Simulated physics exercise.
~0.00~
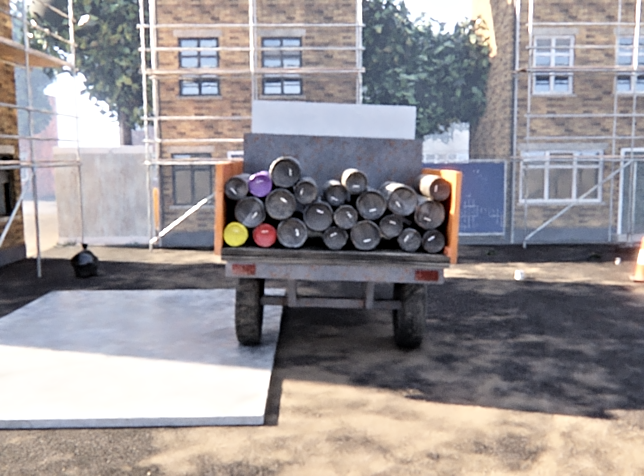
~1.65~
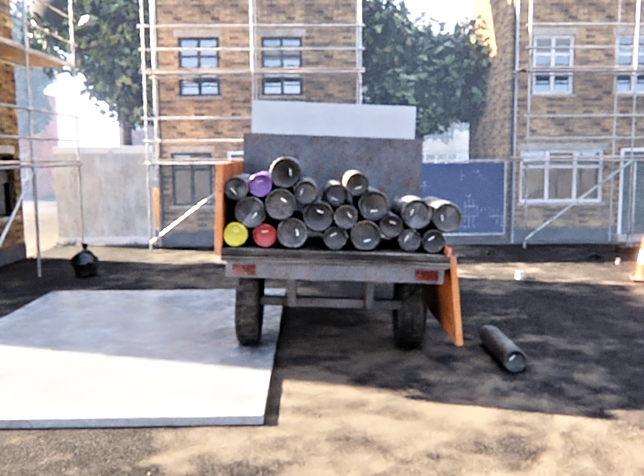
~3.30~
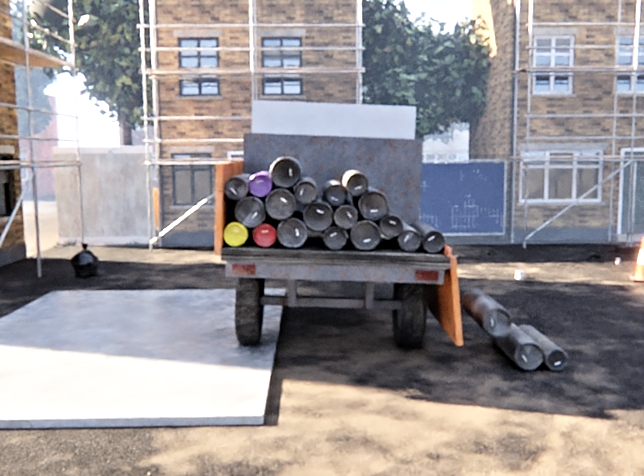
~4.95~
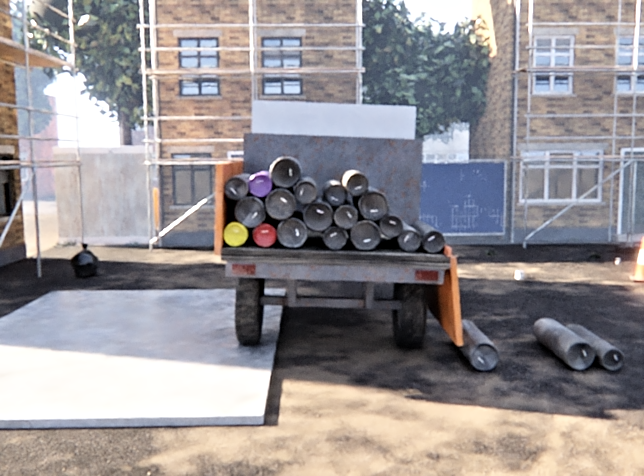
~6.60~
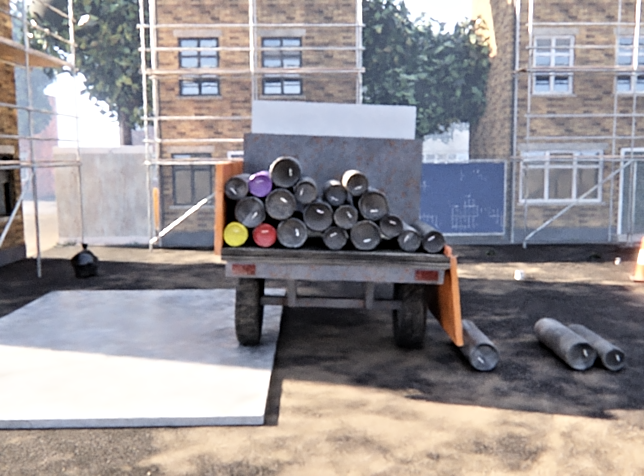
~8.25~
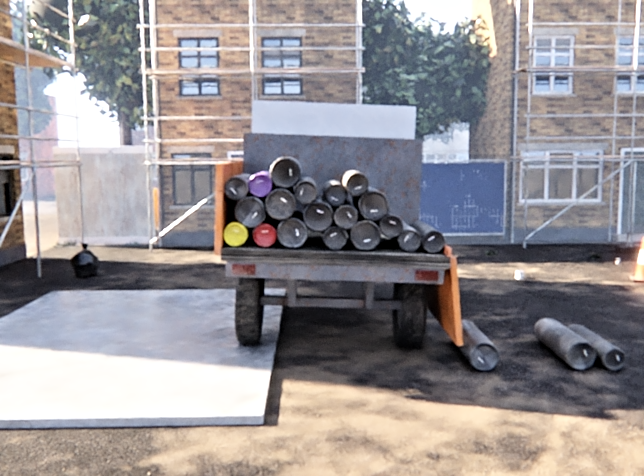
The orange side panel on the right of a flatbed lorry dropped open, and three dark cylinders rolled off the stack onto the ground beside it and came to rest, while the rest, including the yellow, red and purple ones, stayed aboard.
